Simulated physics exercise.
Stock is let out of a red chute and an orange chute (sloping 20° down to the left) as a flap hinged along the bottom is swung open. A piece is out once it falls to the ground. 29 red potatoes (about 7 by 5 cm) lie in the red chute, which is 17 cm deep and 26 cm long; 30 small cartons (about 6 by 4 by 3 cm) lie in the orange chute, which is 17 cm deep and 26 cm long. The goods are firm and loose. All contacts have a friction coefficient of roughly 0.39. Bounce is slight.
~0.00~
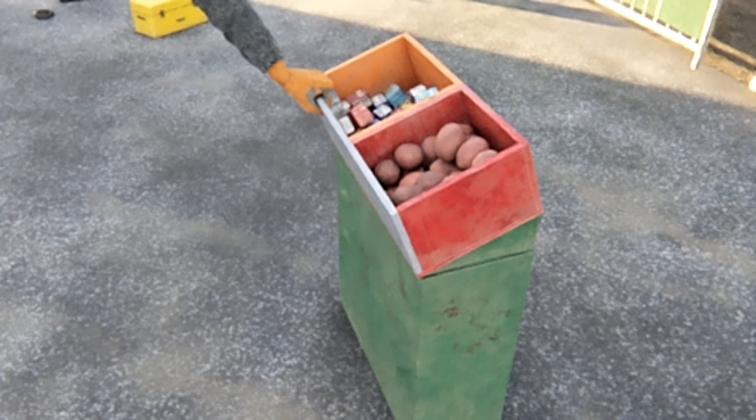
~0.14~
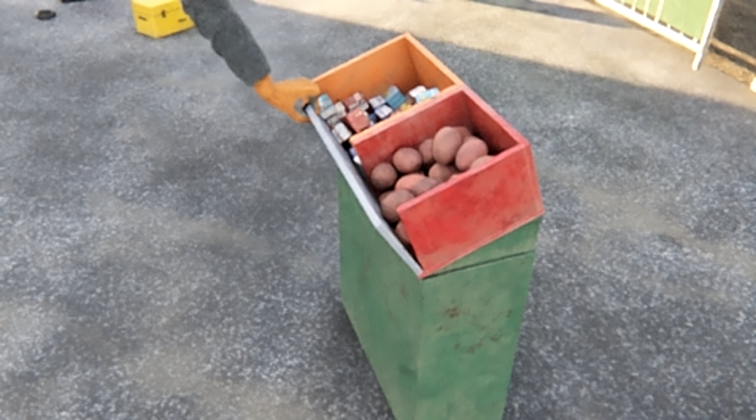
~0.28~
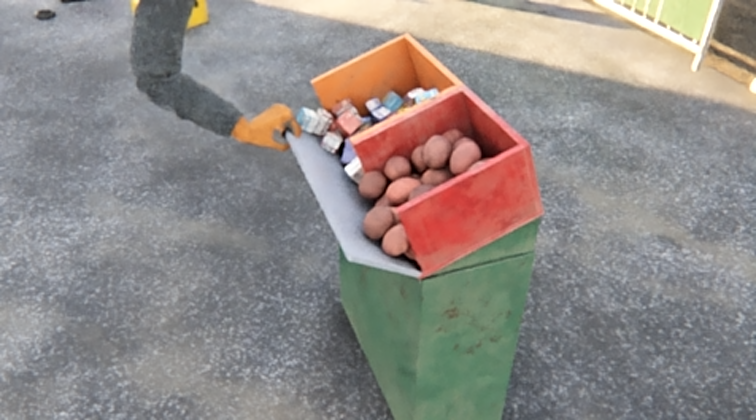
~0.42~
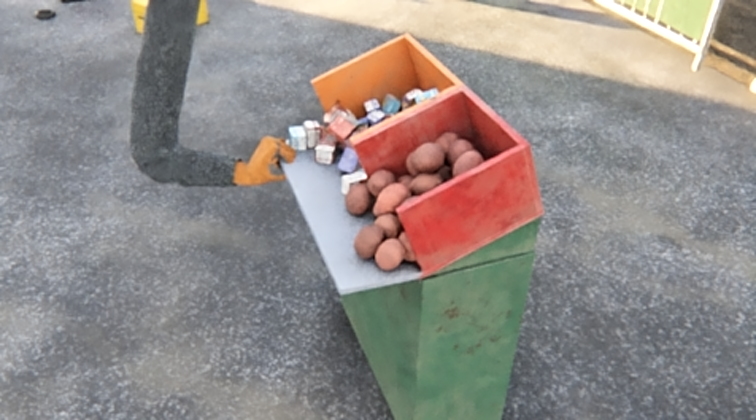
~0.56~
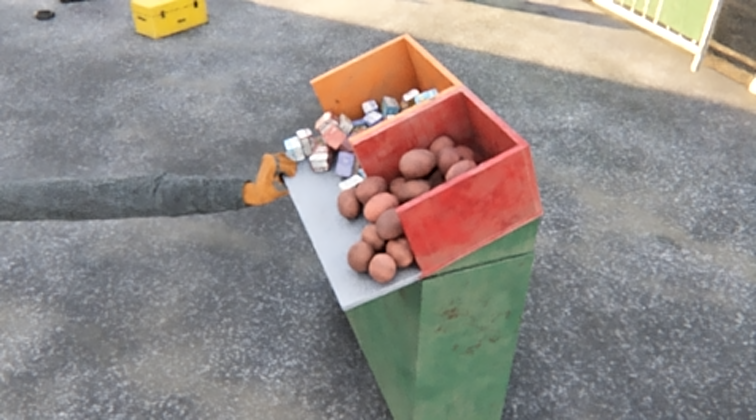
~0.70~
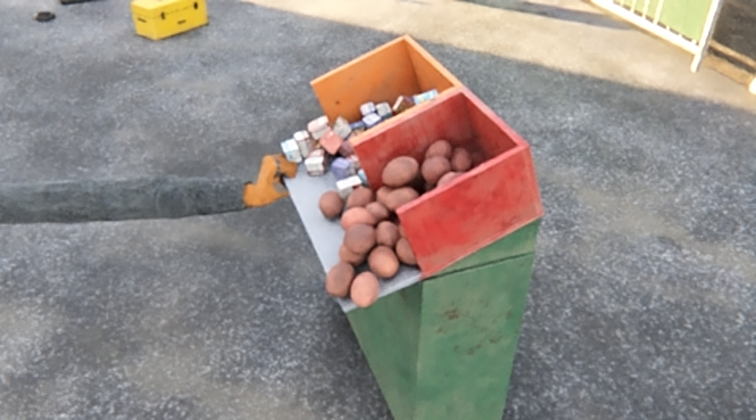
On grey asphalt, a gloved hand lowering a flap on a green stand, red potatoes and small cartons sliding left onto it.
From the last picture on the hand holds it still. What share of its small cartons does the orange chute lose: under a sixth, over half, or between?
Under a sixth of the small cartons leave the orange chute.
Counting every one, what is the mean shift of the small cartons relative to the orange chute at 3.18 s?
Some 10 cm leftwards.
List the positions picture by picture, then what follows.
In the first picture (places track the rim corner closest to us here), orange chute (349, 139); red chute (396, 210); flap down by 0°; none in free fall.
The second picture shows orange chute (351, 140); flap down by 12°.
The third picture shows orange chute (350, 140); flap down by 39°.
The fourth picture shows orange chute (350, 140); flap down by 68°.
The fifth picture shows orange chute (350, 141); flap down by 83°.
The sixth picture shows orange chute (350, 141); red chute (397, 212); flap down by 83°; none in free fall.
After 1.10 s, the red chute is down by 7 of 29 and the orange chute is down by 1 of 30.
After 1.59 s, the red chute is down by 19 of 29 and the orange chute is down by 1 of 30.
After 2.29 s, the red chute is down by 29 of 29 and the orange chute is down by 2 of 30.
Outcome (at 3.18 s), the red chute is down by 29 of 29 and the orange chute is down by 2 of 30. Asked share, 2 of 30, 7 per cent.
